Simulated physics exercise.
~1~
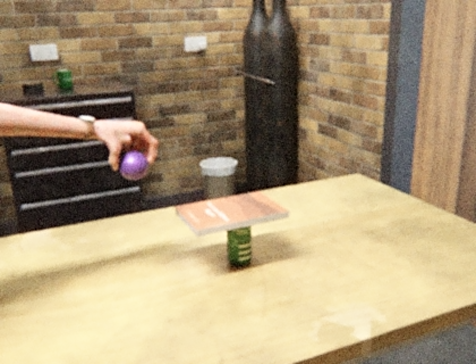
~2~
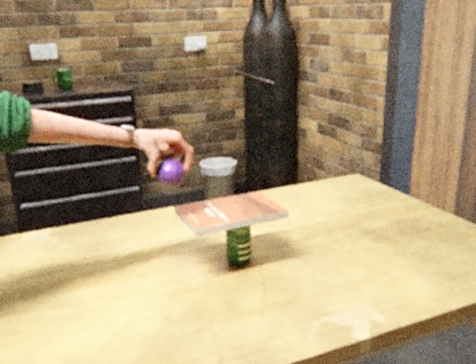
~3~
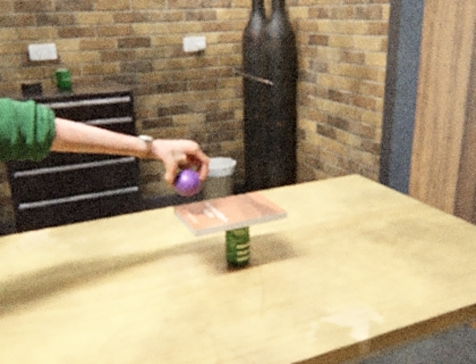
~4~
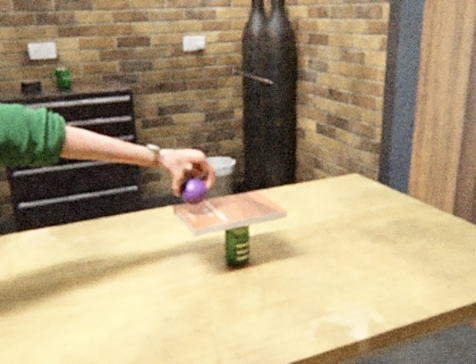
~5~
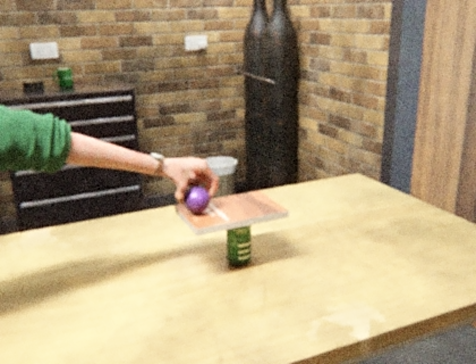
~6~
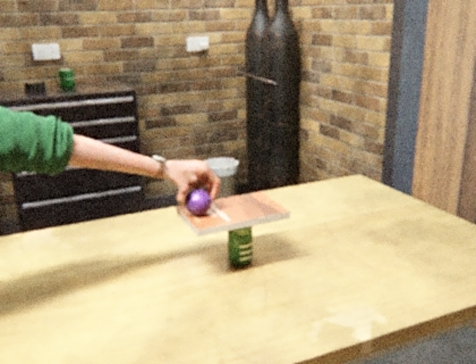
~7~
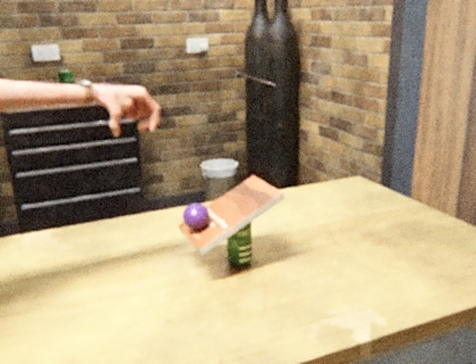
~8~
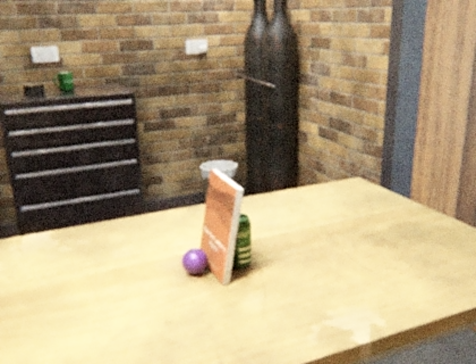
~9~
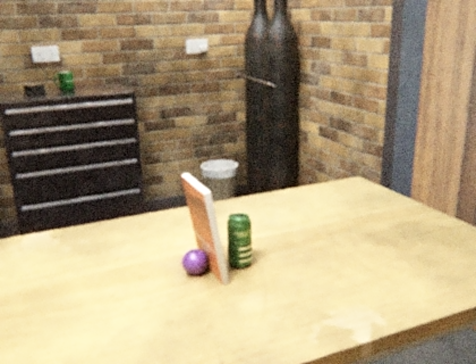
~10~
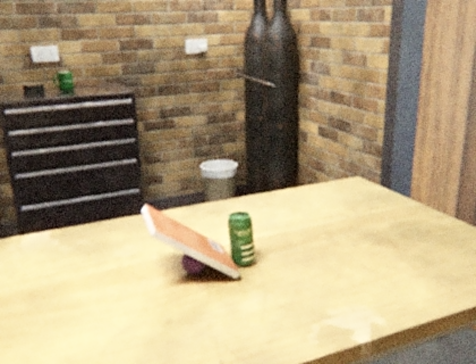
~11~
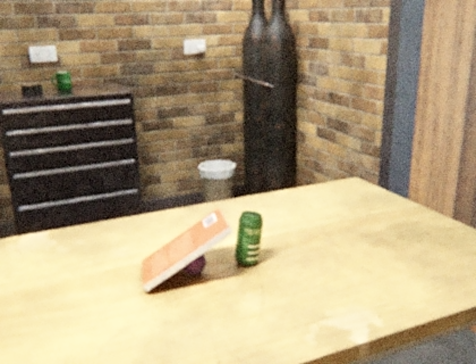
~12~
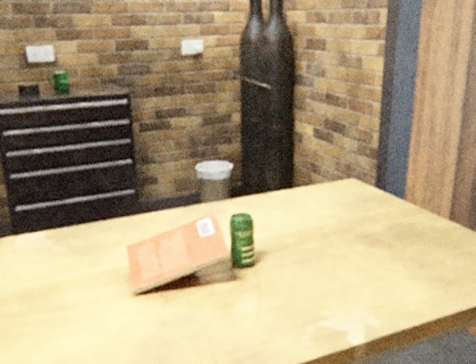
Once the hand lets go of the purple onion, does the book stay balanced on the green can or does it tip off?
It tips off. The book tilts to the left under the onion, and both end up down on the table while the can stays standing.
